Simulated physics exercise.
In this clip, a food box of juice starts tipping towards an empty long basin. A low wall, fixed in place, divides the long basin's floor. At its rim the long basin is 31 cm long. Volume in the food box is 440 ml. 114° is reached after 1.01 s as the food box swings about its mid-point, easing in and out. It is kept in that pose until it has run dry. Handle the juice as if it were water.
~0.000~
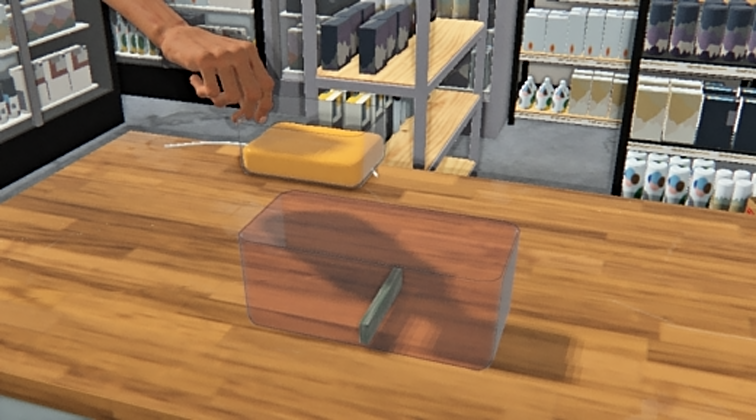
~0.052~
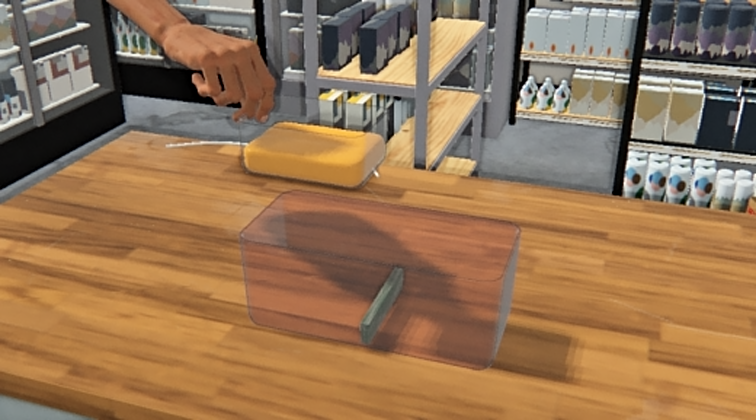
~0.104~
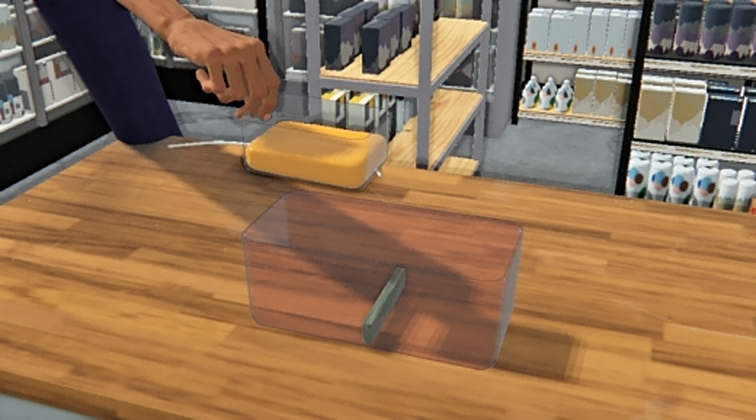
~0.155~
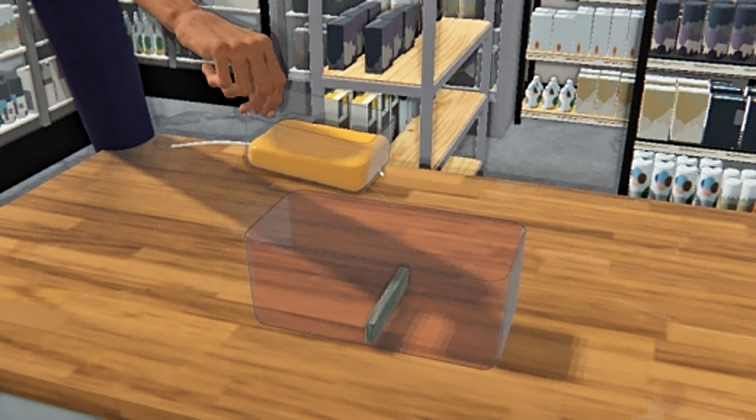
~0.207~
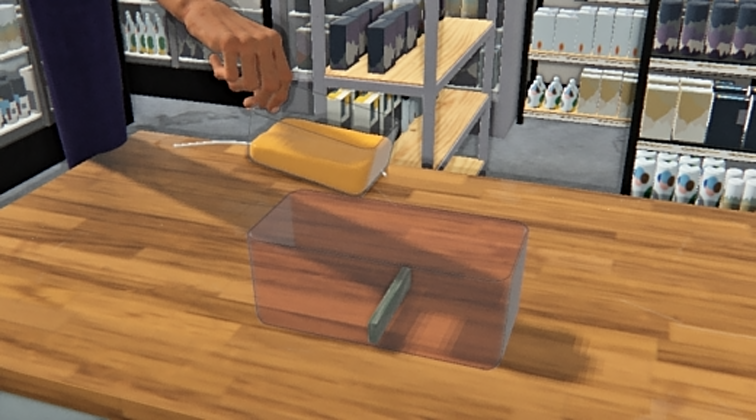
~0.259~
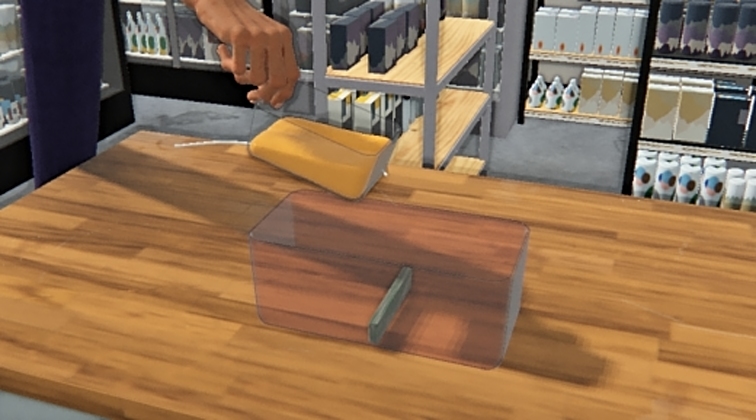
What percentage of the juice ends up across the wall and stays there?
About 62 per cent.
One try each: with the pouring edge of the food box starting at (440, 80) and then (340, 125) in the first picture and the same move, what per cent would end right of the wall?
Respectively about 85 and 30 percent.
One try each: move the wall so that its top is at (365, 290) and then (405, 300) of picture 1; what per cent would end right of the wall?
Respectively 75 and 45 %.
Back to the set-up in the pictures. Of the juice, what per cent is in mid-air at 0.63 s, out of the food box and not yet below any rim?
It comes to roughly 30 per cent.
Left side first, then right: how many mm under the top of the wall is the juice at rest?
Left about 22 mm, while the right is about 16 mm.
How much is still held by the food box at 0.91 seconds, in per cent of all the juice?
Near 5 percent, more or less.
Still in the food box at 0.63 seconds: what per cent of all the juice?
36 %.
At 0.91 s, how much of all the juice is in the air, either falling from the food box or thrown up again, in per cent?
Estimate: Around 5 per cent.
Then, 0.63 s in, the tilt is 79° and 36 per cent is still to pour, 0 is left of the wall and 35 right of it.
Then, 0.91 s in, the tilt is 111° and 5 per cent is still to pour, 29 is left of the wall and 61 right of it.
Then, 1.20 s in, the tilt is 114° and 0 per cent is still to pour, 37 is left of the wall and 62 right of it.
Then, 1.51 s in, the tilt is 114° and 0 per cent is still to pour, 37 is left of the wall and 62 right of it.
Finally, 37 per cent lies left of the wall, 62 right of it and 1 outside.
